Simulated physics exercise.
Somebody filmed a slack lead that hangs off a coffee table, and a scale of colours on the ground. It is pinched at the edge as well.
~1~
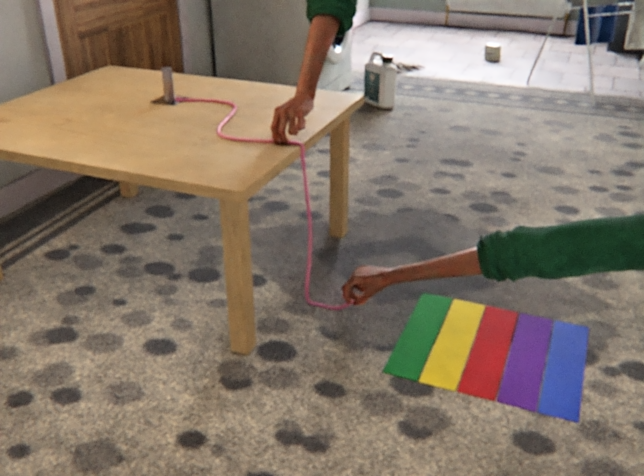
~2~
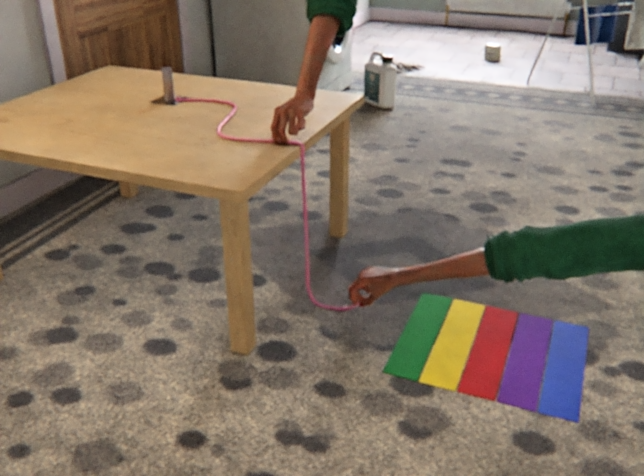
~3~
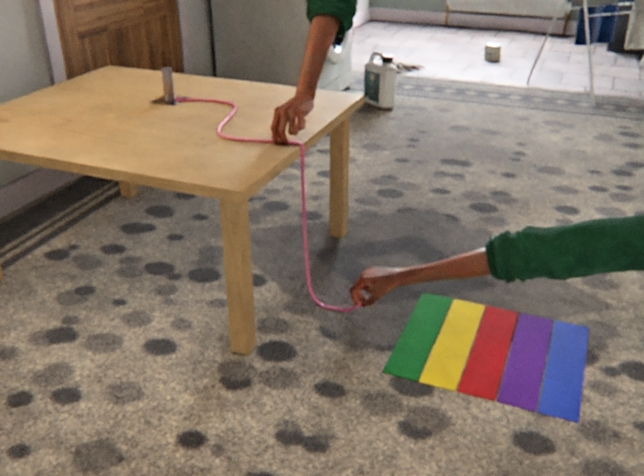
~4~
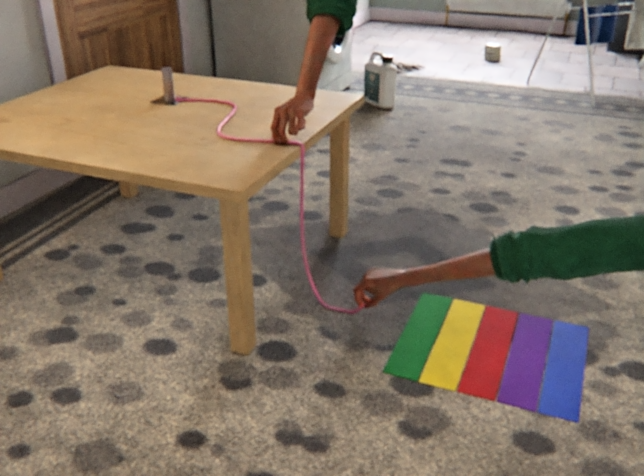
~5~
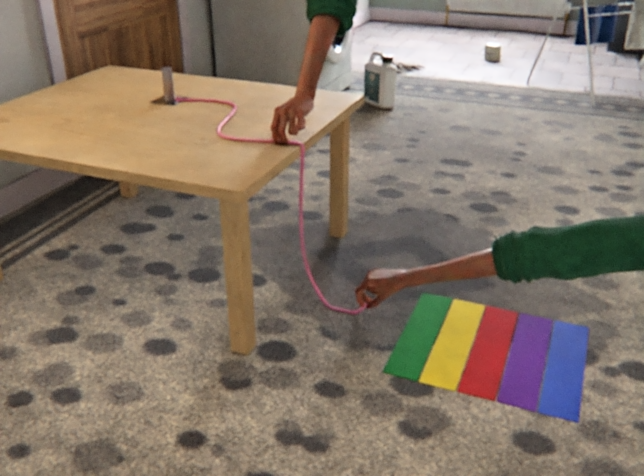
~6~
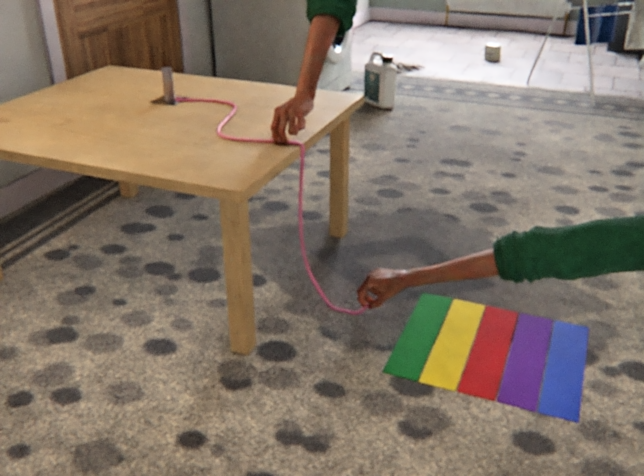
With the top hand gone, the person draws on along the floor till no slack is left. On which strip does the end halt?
It halts on the purple strip.
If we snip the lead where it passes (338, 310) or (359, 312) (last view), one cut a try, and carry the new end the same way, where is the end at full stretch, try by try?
In that order: (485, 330) and (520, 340).
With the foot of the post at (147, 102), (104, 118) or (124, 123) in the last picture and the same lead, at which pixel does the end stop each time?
Try by try, around (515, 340), (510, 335) and (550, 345).
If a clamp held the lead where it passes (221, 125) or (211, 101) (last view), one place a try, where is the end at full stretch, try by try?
Try by try, around (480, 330) and (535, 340).
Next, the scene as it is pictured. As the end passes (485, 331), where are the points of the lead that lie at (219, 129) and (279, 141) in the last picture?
About (281, 127), and the other about (326, 178).
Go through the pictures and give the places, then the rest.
End (352, 302); green (408, 360); yellow (444, 369); red (481, 379); purple (520, 388); blue (561, 398), in the first picture.
End (359, 303); lead through (207, 101) (230, 116) (229, 138) (302, 151) (306, 225) (308, 287), in the second picture.
End (360, 303), in the third picture.
End (364, 304); lead through (207, 101) (230, 116) (229, 138) (302, 151) (302, 224) (313, 287), in the fourth picture.
End (365, 304), in the fifth picture.
End (367, 305); lead through (207, 101) (230, 116) (229, 138) (302, 151) (300, 224) (317, 286), in the sixth picture.
Soon after, end near (485, 331); over red.
Then, end near (520, 339); over purple.
At full stretch, end near (540, 344); over purple. Over purple.
